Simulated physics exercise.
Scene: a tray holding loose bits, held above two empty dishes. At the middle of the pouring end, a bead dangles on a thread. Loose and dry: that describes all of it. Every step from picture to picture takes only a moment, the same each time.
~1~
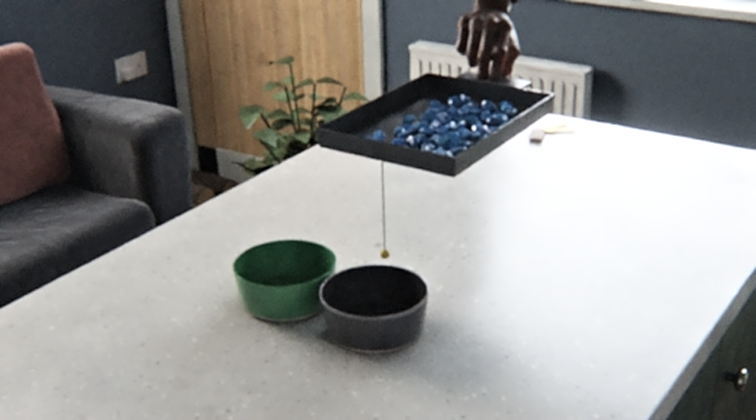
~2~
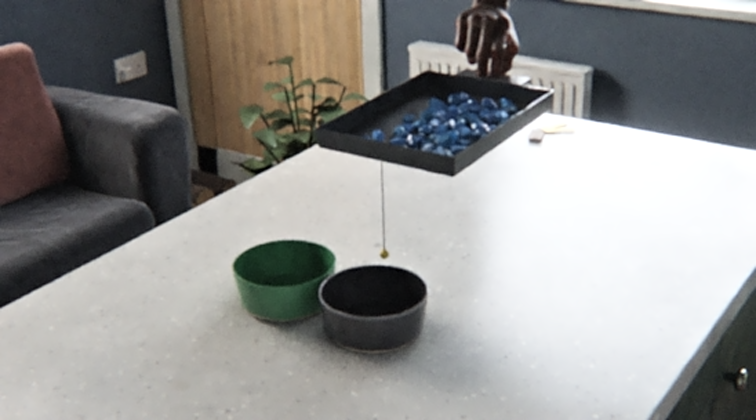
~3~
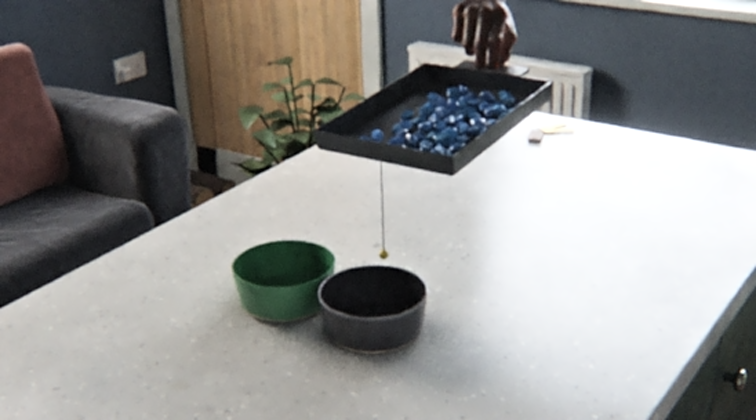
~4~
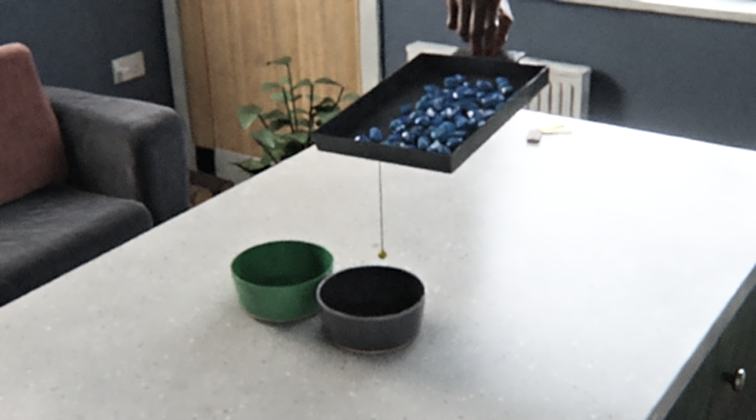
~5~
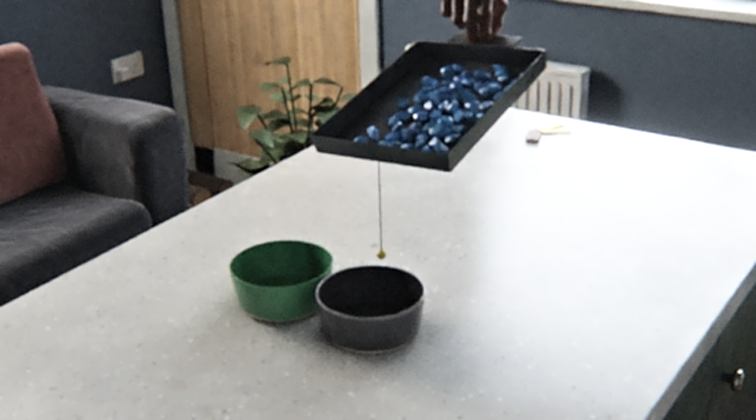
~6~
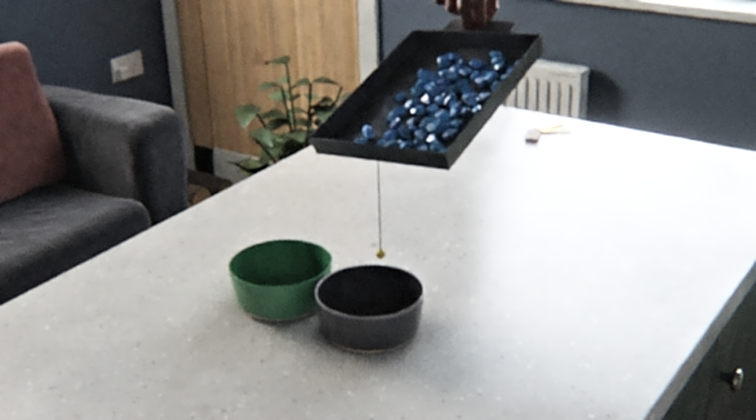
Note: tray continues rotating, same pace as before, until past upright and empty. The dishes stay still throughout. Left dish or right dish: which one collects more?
The left one.
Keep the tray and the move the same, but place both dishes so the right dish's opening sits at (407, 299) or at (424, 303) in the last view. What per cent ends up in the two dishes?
First about 100, then 80 per cent.
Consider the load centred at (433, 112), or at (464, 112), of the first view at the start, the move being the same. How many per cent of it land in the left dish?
About 70 % and 60 %.
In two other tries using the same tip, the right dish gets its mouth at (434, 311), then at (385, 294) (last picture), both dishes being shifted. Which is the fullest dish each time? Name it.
The first time the left-side one comes out ahead, the second time the left-side one.
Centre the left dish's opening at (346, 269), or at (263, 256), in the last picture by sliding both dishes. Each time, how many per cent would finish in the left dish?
In order: 80 percent and 30 percent.
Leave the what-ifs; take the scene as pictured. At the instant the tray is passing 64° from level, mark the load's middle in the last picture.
Look close to (373, 127) in the last picture.
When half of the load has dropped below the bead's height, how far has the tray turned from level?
105°, roughly.
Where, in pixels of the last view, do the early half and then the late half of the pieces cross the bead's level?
I'd place the first part at (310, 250) and the rest at (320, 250).
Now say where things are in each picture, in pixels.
Corners of the pouring end at (319, 128) and (454, 157), level; middle of the load at (459, 128), aquarium stones; left dish at (253, 299); right dish at (343, 329); bead on its thread at (385, 254), in the first picture.
Corners of the pouring end at (318, 128) and (453, 156), level; middle of the load at (459, 127), in the second picture.
Corners of the pouring end at (317, 130) and (452, 156), tipped barely, lowest at the left corner; middle of the load at (458, 122), in the third picture.
Corners of the pouring end at (314, 132) and (449, 154), tipped a little, lowest at the left corner; middle of the load at (455, 115), in the fourth picture.
Corners of the pouring end at (312, 135) and (446, 153), tipped a little, lowest at the left corner; middle of the load at (453, 108), in the fifth picture.
Corners of the pouring end at (311, 137) and (444, 152), tipped clearly, lowest at the left corner; middle of the load at (450, 100); left dish at (248, 299); right dish at (339, 329), in the sixth picture.
Soon, tray tipped steeply; all on the tray.
A while on, tray tipped past a quarter turn; about a third on the tray; about a quarter in the right dish; about a third in the left dish; a stray few outside both; a small part in the air.
Towards the end, tray tipped past a quarter turn; about a third in the right dish; about two thirds in the left dish; a small part outside both.
Finally, tray tipped past a quarter turn; about a third in the right dish; about two thirds in the left dish; a small part outside both.
